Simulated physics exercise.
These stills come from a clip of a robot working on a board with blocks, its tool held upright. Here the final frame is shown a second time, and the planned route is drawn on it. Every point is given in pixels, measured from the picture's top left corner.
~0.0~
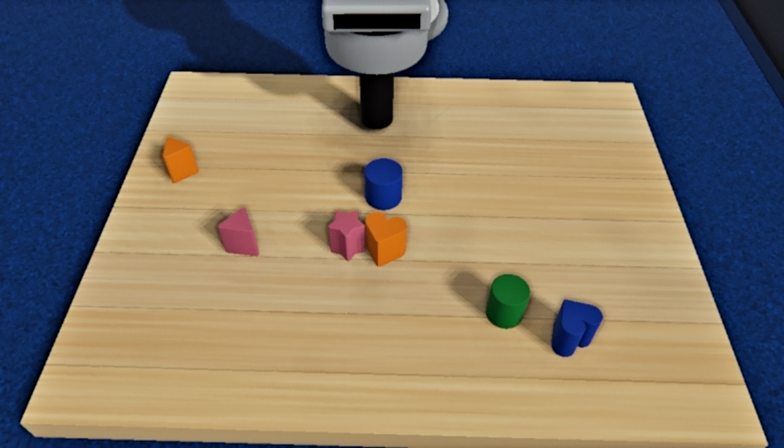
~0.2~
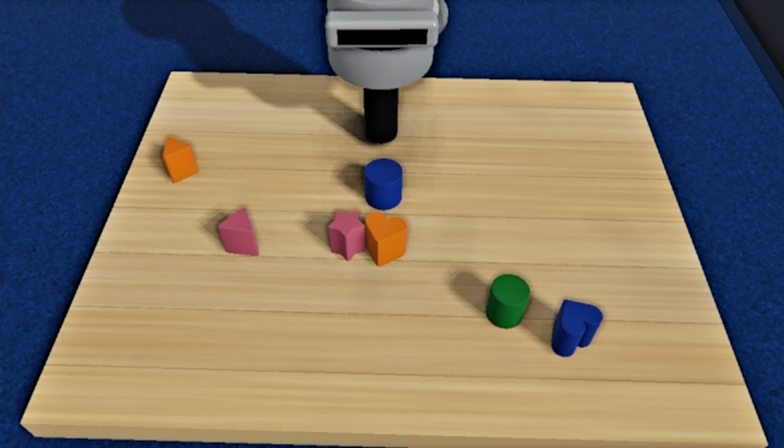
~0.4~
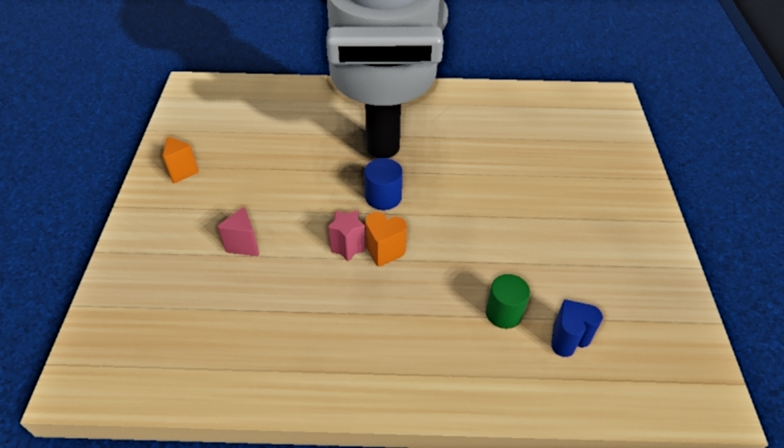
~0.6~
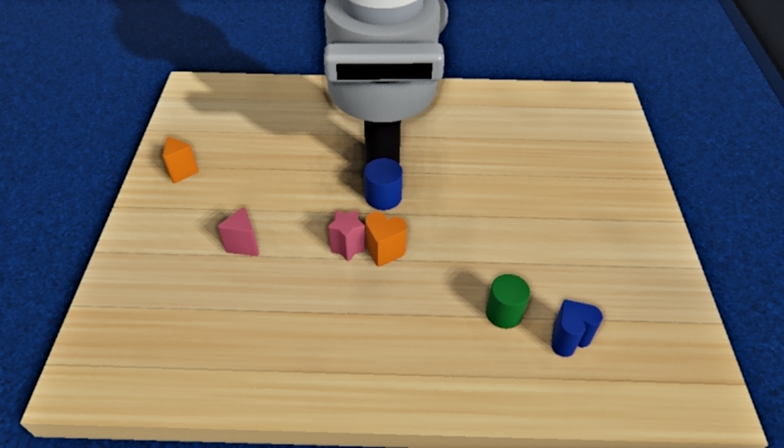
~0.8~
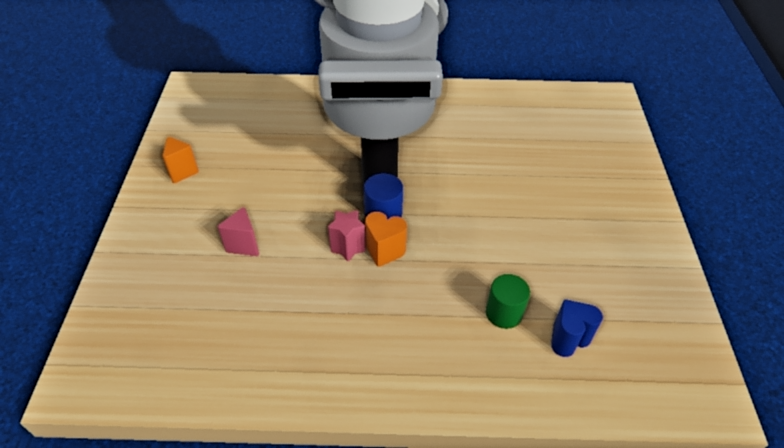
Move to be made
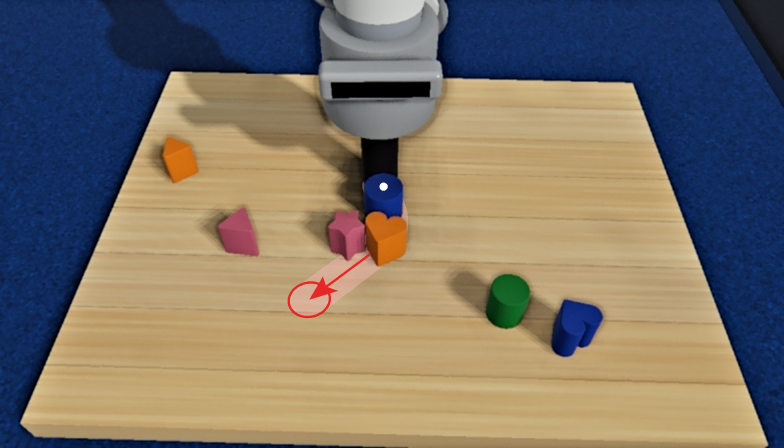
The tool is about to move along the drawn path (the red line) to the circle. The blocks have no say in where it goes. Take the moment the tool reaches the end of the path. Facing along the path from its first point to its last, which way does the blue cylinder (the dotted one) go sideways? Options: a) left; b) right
Option a.
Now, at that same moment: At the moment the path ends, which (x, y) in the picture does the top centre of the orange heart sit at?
I predict (389, 304).
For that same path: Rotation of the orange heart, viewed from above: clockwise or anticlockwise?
Viewed from overhead, the orange heart winds up turned anticlockwise.
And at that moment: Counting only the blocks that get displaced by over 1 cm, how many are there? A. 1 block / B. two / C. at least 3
The answer is C.
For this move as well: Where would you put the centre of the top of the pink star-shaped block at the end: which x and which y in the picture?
At (316, 231).
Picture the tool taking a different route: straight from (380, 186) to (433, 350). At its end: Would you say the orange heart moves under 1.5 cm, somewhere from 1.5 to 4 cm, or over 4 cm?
Overall it shifts more than 4 cm.
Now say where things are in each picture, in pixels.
Lower end of the tool (377, 119), tops of blocks, pink three-sided block (238, 221), pink star-shaped block (346, 222), blue cylinder (384, 171), orange heart (385, 225), in the first frame.
Tool (381, 133), blocks as before, in the second frame.
Tool (383, 148), blocks as before, in the third frame.
Tool (382, 162), blocks as before, in the fourth frame.
Tool (380, 178), pink three-sided block (238, 221), pink star-shaped block (346, 222), blue cylinder (384, 187), orange heart (385, 225), in the fifth frame.
The drawn path runs from (380, 186) over (389, 226) and (357, 264) to (309, 299); the dot is on the blue cylinder.
The first path, step by step. One third of the way, tool (389, 219); blue cylinder (386, 232); orange heart (383, 260), turned 15° anticlockwise.
Two thirds of the way, tool (355, 257); pink star-shaped block (324, 228), turned 45° clockwise; blue cylinder (365, 273); orange heart (386, 299), turned 50° anticlockwise.
At the end, tool (308, 292); pink three-sided block not moved; pink star-shaped block (316, 231), turned 75° clockwise; blue cylinder (350, 290); orange heart (389, 304), turned 70° anticlockwise.
